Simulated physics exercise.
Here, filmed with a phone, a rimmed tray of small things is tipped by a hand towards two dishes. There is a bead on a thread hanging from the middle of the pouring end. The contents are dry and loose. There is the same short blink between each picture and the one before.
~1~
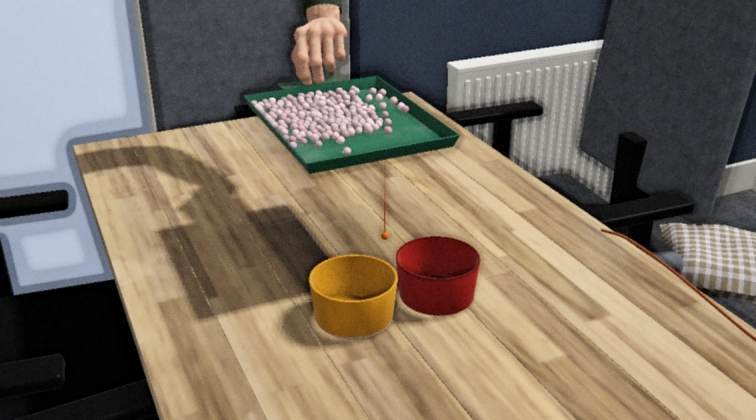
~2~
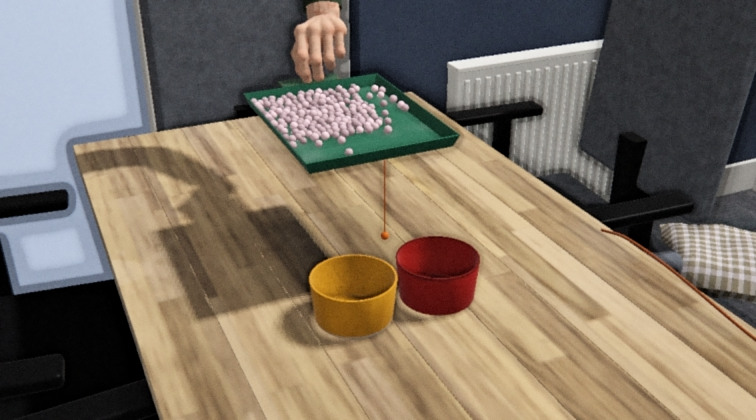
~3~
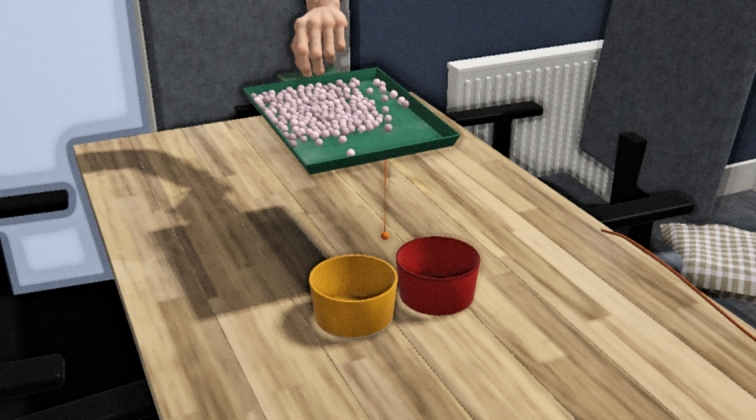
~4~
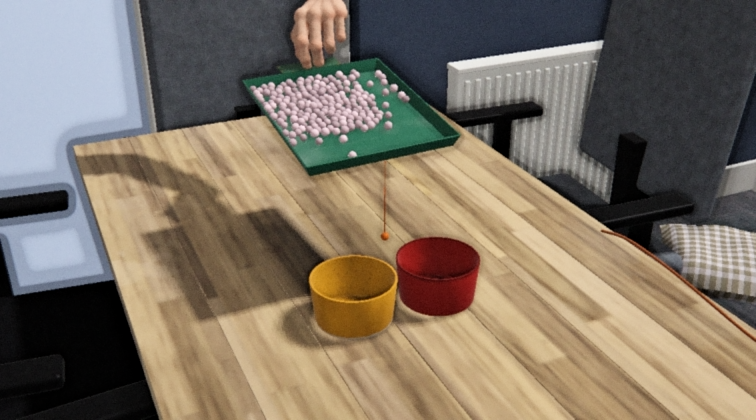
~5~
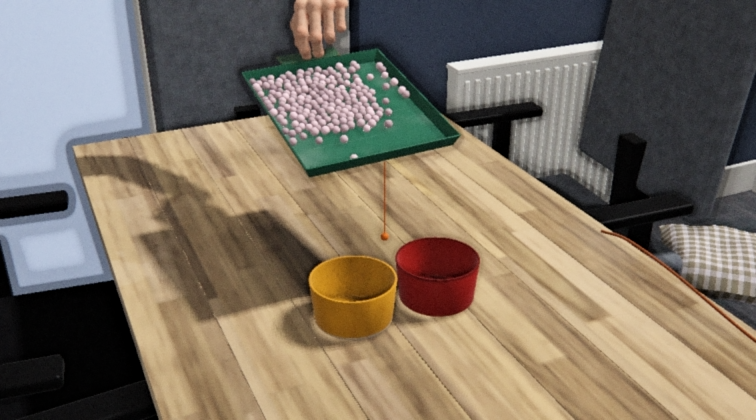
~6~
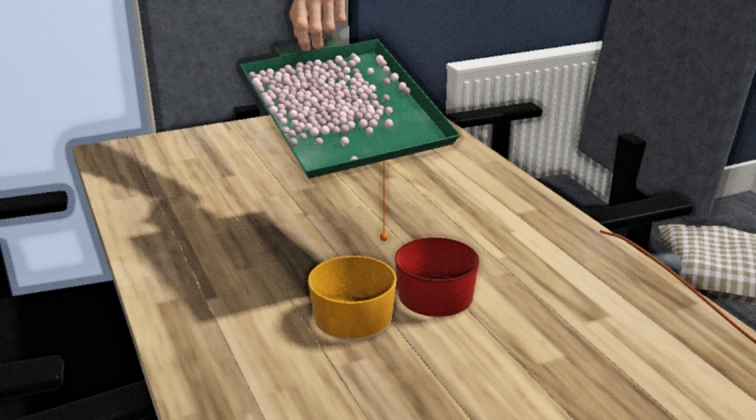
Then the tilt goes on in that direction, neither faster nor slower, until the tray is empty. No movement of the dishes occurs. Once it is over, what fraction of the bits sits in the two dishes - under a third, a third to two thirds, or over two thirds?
What lands in the dishes tops two thirds of the load.
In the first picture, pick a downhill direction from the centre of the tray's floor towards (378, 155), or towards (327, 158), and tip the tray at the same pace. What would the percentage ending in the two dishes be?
The first comes to 90 %, while the second comes to 50 %.
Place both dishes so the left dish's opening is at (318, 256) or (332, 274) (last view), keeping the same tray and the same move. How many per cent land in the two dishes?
It works out to 20 percent and then 90 percent.
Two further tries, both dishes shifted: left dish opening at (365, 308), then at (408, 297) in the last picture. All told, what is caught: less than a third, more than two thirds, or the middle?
Try 1 - less than a third; try 2 - less than a third.
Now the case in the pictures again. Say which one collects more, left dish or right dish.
Simple - that is the left-placed one.
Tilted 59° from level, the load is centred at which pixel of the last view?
Somewhere about pixel (346, 175).
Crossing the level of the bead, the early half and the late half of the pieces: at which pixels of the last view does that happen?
Around (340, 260) at first; around (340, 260) after that.
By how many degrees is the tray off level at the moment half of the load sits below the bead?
Reading: Some 70°.
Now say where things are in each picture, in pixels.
In the first picture, corners of the pouring end at (309, 160) and (453, 134), level; middle of the load at (324, 114), sugar pearls; left dish at (371, 316); right dish at (457, 293); bead on its thread at (385, 236).
In the second picture, corners of the pouring end at (309, 161) and (453, 134), level; middle of the load at (324, 113).
In the third picture, corners of the pouring end at (309, 162) and (454, 134), tipped barely, lowest at the left corner; middle of the load at (324, 109).
In the fourth picture, corners of the pouring end at (310, 164) and (454, 134), tipped a little, lowest at the left corner; middle of the load at (324, 104), a stray few on the move.
In the fifth picture, corners of the pouring end at (309, 165) and (454, 133), tipped a little, lowest at the left corner; middle of the load at (325, 99), a small part on the move.
In the sixth picture, corners of the pouring end at (309, 167) and (454, 133), tipped a little, lowest at the left corner; middle of the load at (325, 95), most on the move; left dish at (370, 317); right dish at (456, 295).
Soon after the last picture, tray tipped steeply; about half on the tray; about a quarter in the left dish; a stray few in the right dish; a small part outside both; a small part in the air.
A little later, tray tipped right over; about two thirds in the left dish; a small part in the right dish; about a quarter outside both; a stray few in the air.
Later still, tray tipped past a quarter turn; about two thirds in the left dish; a small part in the right dish; about a quarter outside both.
At rest, tray tipped past a quarter turn; about two thirds in the left dish; a small part in the right dish; about a quarter outside both.
